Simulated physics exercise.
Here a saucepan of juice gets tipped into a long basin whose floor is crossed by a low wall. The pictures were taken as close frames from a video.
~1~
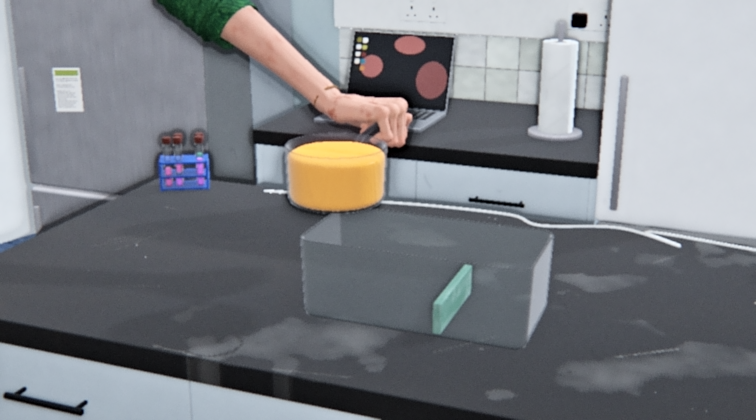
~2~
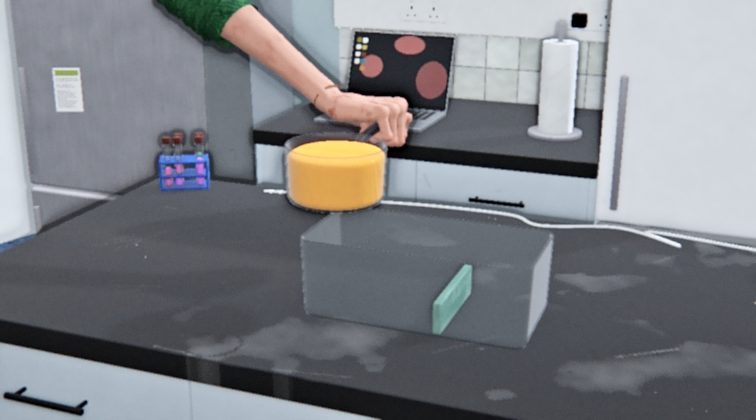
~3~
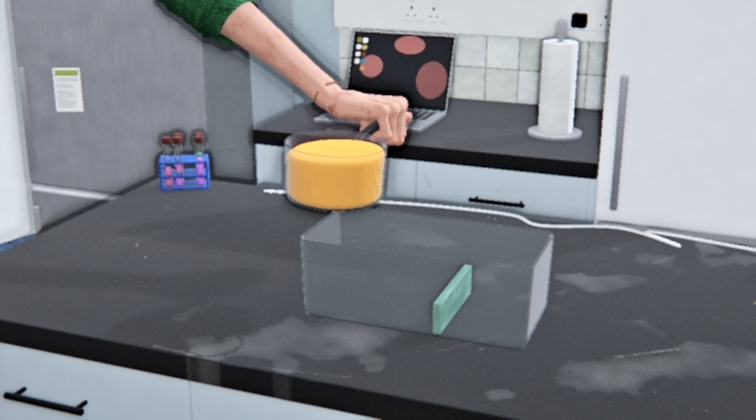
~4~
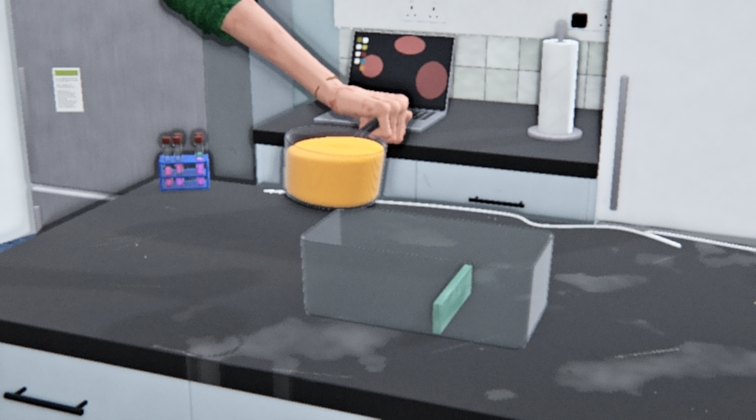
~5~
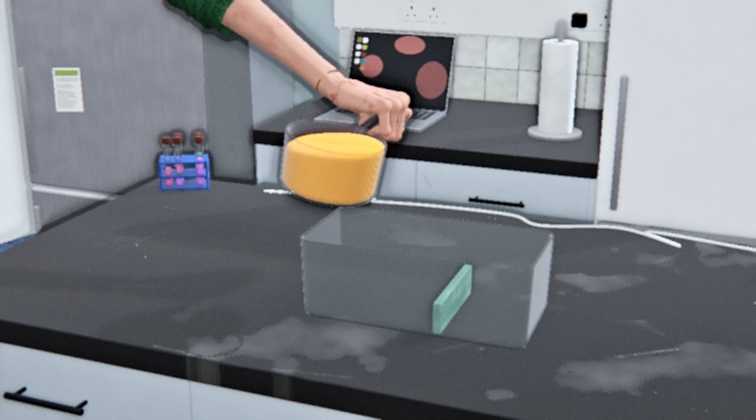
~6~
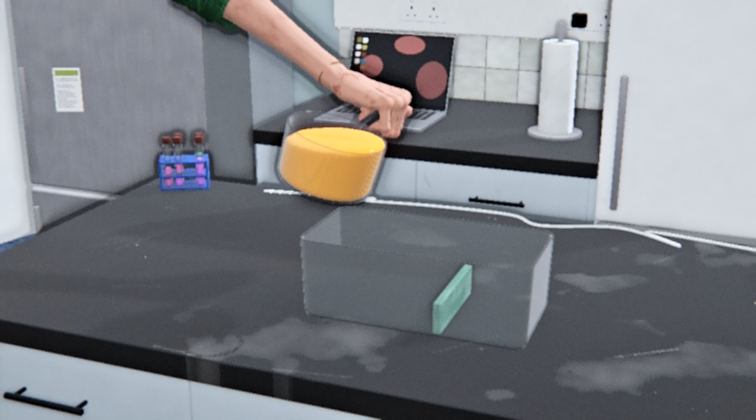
A hand gradually tilts a clear saucepan of orange juice above a long transparent basin.
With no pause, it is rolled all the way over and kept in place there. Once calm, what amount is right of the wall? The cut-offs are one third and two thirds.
Well, the amount right of the wall reaches a third without passing two thirds.
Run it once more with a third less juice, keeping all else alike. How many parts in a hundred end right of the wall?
Estimate: Close to 45 per cent.
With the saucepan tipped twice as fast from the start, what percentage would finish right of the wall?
Around 55 in a hundred.
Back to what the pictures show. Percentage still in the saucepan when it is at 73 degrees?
Around 55 in a hundred.
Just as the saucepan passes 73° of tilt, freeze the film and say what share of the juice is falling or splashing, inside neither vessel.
I'd reckon some 35 per cent.
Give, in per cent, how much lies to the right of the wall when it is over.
About 55 per cent.
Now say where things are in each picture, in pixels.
In the first frame, tilt 0°; pouring edge (383, 151); surface from (294, 149) to (383, 158); the long basin's rim runs from (321, 223) to (543, 252); the wall's top is at (453, 285).
In the second frame, tilt 1°; pouring edge (383, 151); surface from (294, 148) to (383, 157).
In the third frame, tilt 3°; pouring edge (383, 151); surface from (294, 147) to (383, 155).
In the fourth frame, tilt 6°; pouring edge (383, 152); surface from (293, 145) to (383, 152).
In the fifth frame, tilt 11°; pouring edge (382, 152); surface from (292, 140) to (383, 149).
In the sixth frame, tilt 16°; pouring edge (382, 152); surface from (292, 135) to (383, 146).
A moment on, the saucepan is tipped part way and 57 per cent is still to pour, 10 is left of the wall and 0 right of it.
Next, the saucepan is tipped right over and 10 per cent is still to pour, 18 is left of the wall and 54 right of it.
Then the saucepan is tipped right over and 0 per cent is still to pour, 38 is left of the wall and 58 right of it.
Later the saucepan is tipped right over and 0 per cent is still to pour, 41 is left of the wall and 57 right of it.
At rest 41 per cent lies left of the wall, 57 right of it and 2 outside.
